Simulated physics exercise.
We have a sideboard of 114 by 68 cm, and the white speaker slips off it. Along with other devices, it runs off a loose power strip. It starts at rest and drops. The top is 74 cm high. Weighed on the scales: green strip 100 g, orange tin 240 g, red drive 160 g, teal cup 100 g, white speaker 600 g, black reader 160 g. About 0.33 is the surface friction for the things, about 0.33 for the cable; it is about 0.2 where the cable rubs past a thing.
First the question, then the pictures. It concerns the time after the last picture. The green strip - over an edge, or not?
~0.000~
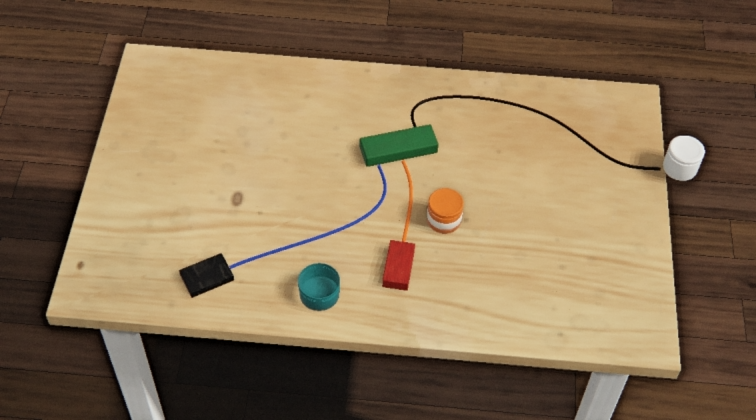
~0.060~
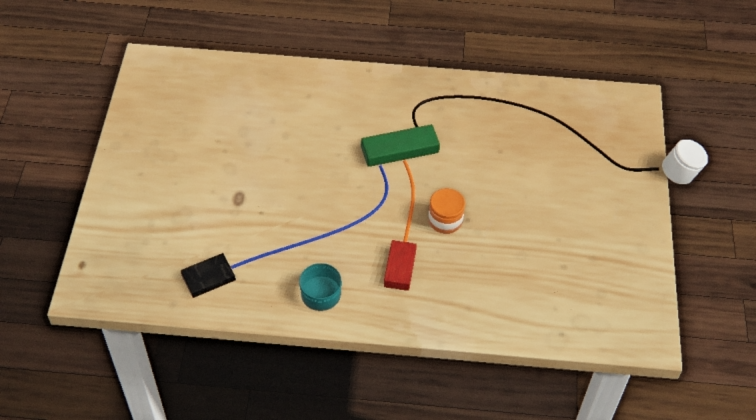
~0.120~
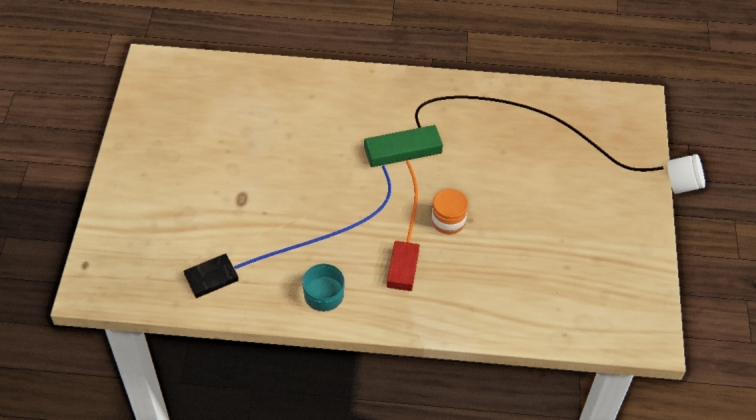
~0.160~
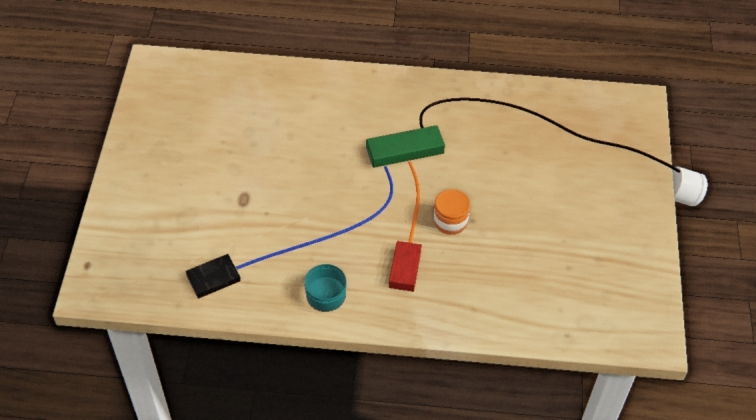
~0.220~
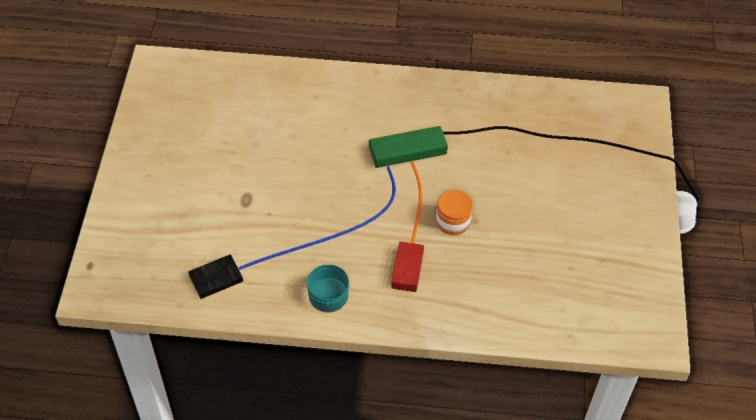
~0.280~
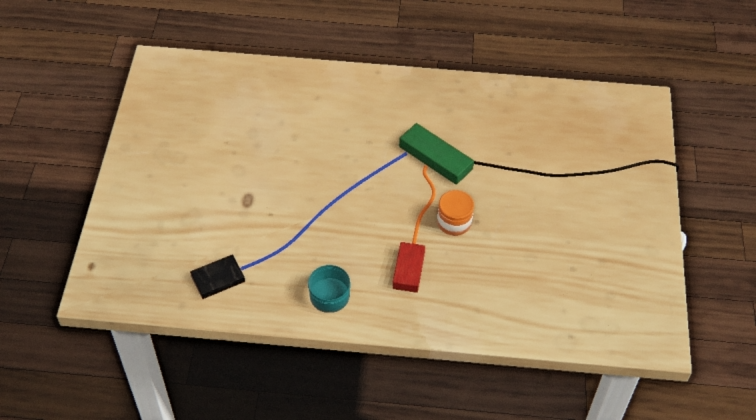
My guess is it comes off.
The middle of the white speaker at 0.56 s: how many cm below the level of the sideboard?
I'd say close to 55 centimetres below.
By 0.6 s, the strip's end of the black cable at (628, 218); green strip 40 cm off its start, black reader 31 cm off its start, red drive 17 cm off its start.
By 0.8 s, the strip has left the top; green strip over the edge, black reader 61 cm off its start, red drive 45 cm off its start.
By 1.1 s, the strip has left the top; green strip over the edge, black reader 81 cm off its start at (603, 143), red drive over the edge.
By 1.4 s, the strip has left the top; green strip over the edge, black reader over the edge, red drive over the edge.
By 2.6 s, the strip has left the top; green strip over the edge, black reader over the edge, red drive over the edge, orange tin 18 cm off its start at (523, 263).
